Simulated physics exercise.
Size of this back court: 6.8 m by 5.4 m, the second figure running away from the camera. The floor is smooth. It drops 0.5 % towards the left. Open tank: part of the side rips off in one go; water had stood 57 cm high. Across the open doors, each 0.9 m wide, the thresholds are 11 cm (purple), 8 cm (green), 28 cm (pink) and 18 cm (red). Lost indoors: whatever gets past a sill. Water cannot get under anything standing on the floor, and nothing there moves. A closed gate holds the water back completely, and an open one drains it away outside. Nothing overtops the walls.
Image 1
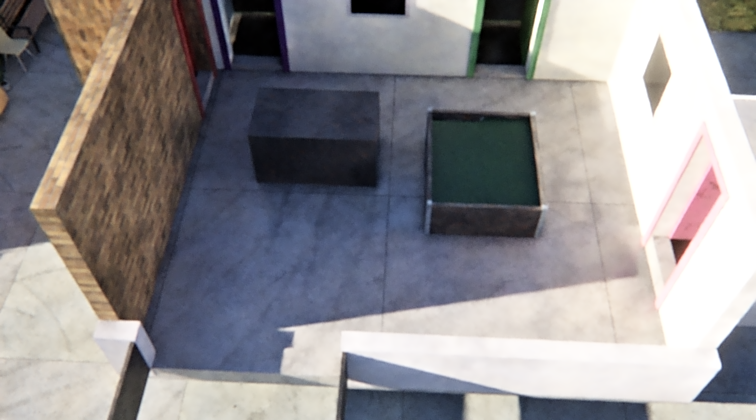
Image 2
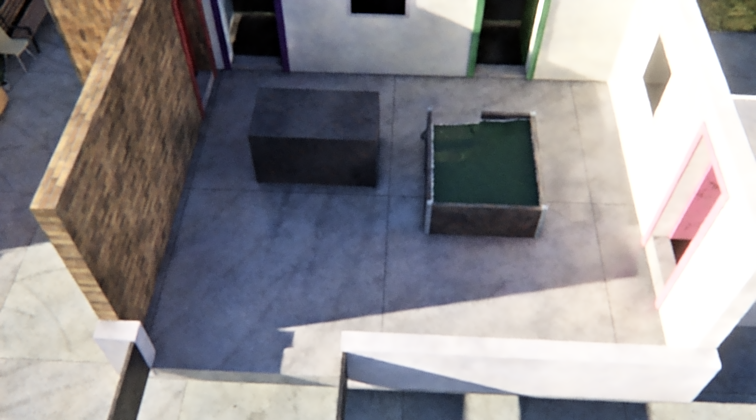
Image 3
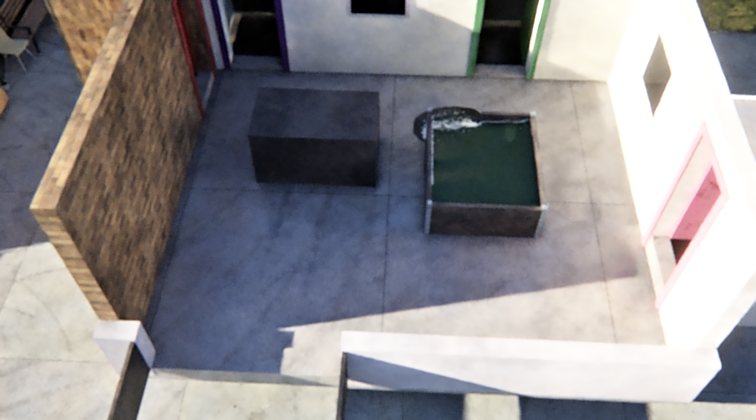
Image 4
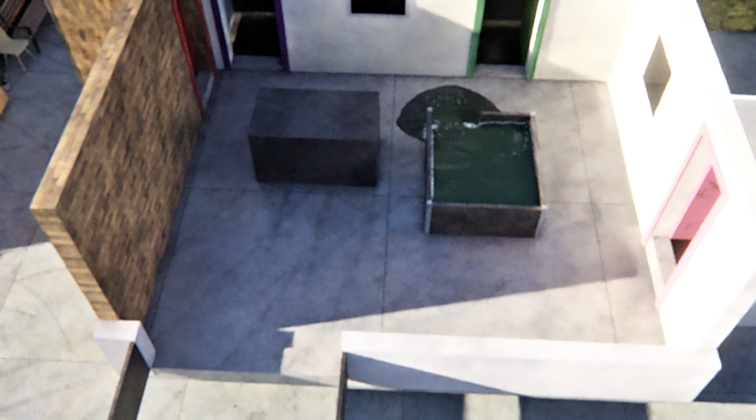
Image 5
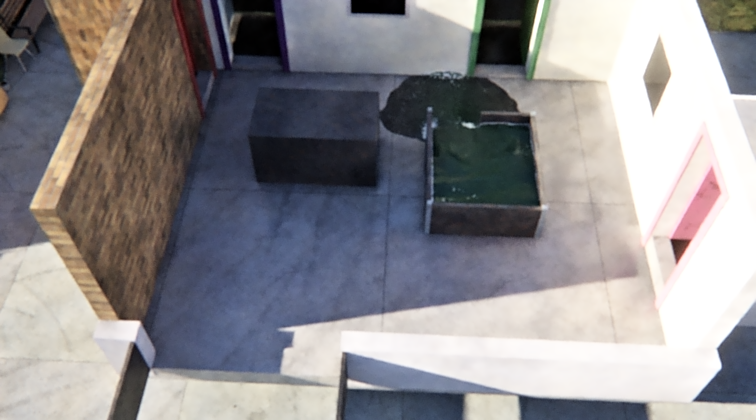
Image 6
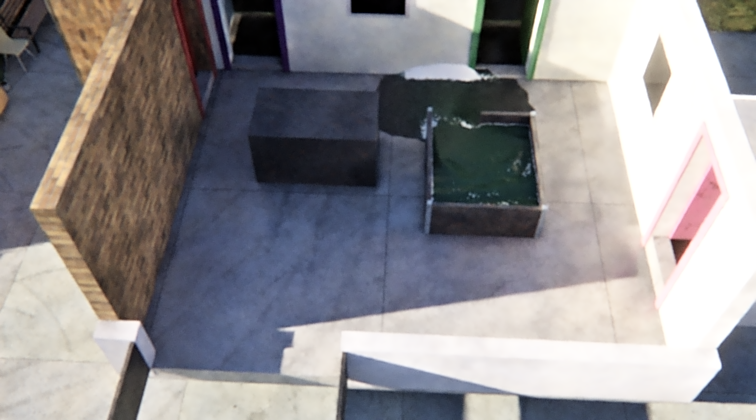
Dark water pouring from the far side of an open tank and spreading across a grey courtyard floor towards the white back wall.
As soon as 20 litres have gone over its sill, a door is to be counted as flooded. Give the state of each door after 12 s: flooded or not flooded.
My prediction: The purple door is going to hold within the limit; the green door is going to break the limit; the pink door is going to hold within the limit; the red door is going to hold within the limit.
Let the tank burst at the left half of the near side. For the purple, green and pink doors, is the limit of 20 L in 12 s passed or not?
So purple stays lower, green stays lower, pink stays lower.
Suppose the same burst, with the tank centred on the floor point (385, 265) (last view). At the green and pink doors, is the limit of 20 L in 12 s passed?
For the green door, the amount is acceptable; for the pink door, the amount is acceptable.
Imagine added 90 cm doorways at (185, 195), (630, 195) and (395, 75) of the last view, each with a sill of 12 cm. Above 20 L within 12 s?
Result in order - not enough, not enough, more than that.
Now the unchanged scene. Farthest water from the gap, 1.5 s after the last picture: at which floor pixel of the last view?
Point: Roughly (216, 75) in the last view.
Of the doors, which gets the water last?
That would be the pink door.
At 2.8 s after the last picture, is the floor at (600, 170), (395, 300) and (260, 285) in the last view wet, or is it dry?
Well, the first is drenched, the next untouched by it, the last untouched by it.
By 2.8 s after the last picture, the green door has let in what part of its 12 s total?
Share: ~ 80 %.
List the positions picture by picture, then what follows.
The first frame shows the open tank at (483, 160) is whole and still, 57 cm deep.
In the second frame, water pours out on the open tank's far side and has run 0.4 m, to a hidden place; typically 7 cm deep outside, 57 cm at the open tank's back.
In the third frame, water pours out on the open tank's far side and has run 0.8 m, to (457, 110); typically 9 cm deep outside, 57 cm at the open tank's back.
In the fourth frame, water pours out on the open tank's far side and has run 1.2 m, to (442, 89); typically 6 cm deep outside, 57 cm at the open tank's back.
In the fifth frame, the front is at (418, 77), 1.6 m from the gap on the open tank's far side; 2.4 m2 of floor is under water; 55 cm left at the back of the open tank.
In the sixth frame, water pours out on the open tank's far side and has run 1.8 m, to (394, 76); typically 5 cm deep outside, 50 cm at the open tank's back.
Then, 0.7 s after the last picture water covers 15 % of the floor and is deepest (32 cm) near (446, 82); purple door not reached, green door 18 cm at the sill, 14 L in, pink door not reached, red door not reached.
Then, 1.5 s after the last picture water covers 20 % of the floor and is deepest (27 cm) near (446, 82); purple door 6 cm at the sill, 0 L in, green door 17 cm at the sill, 51 L in, pink door not reached, red door 9 cm at the sill, 0 L in.
Then, 2.8 s after the last picture water covers 35 % of the floor and is deepest (20 cm) near (446, 82); purple door 6 cm at the sill, 0 L in, green door 13 cm at the sill, 83 L in, pink door not reached, red door 17 cm at the sill, 1 L in.
Then, 6.3 s after the last picture water covers 70 % of the floor and is deepest (10 cm) near (210, 96); purple door 10 cm at the sill, 3 L in, green door 7 cm at the sill, 102 L in, pink door 2 cm at the sill, 0 L in, red door 10 cm at the sill, 2 L in.
Then, 11.3 s after the last picture water covers 90 % of the floor and is deepest (6 cm) near (212, 89); purple door 6 cm at the sill, 4 L in, green door 4 cm at the sill, 103 L in, pink door 4 cm at the sill, 0 L in, red door 6 cm at the sill, 2 L in.
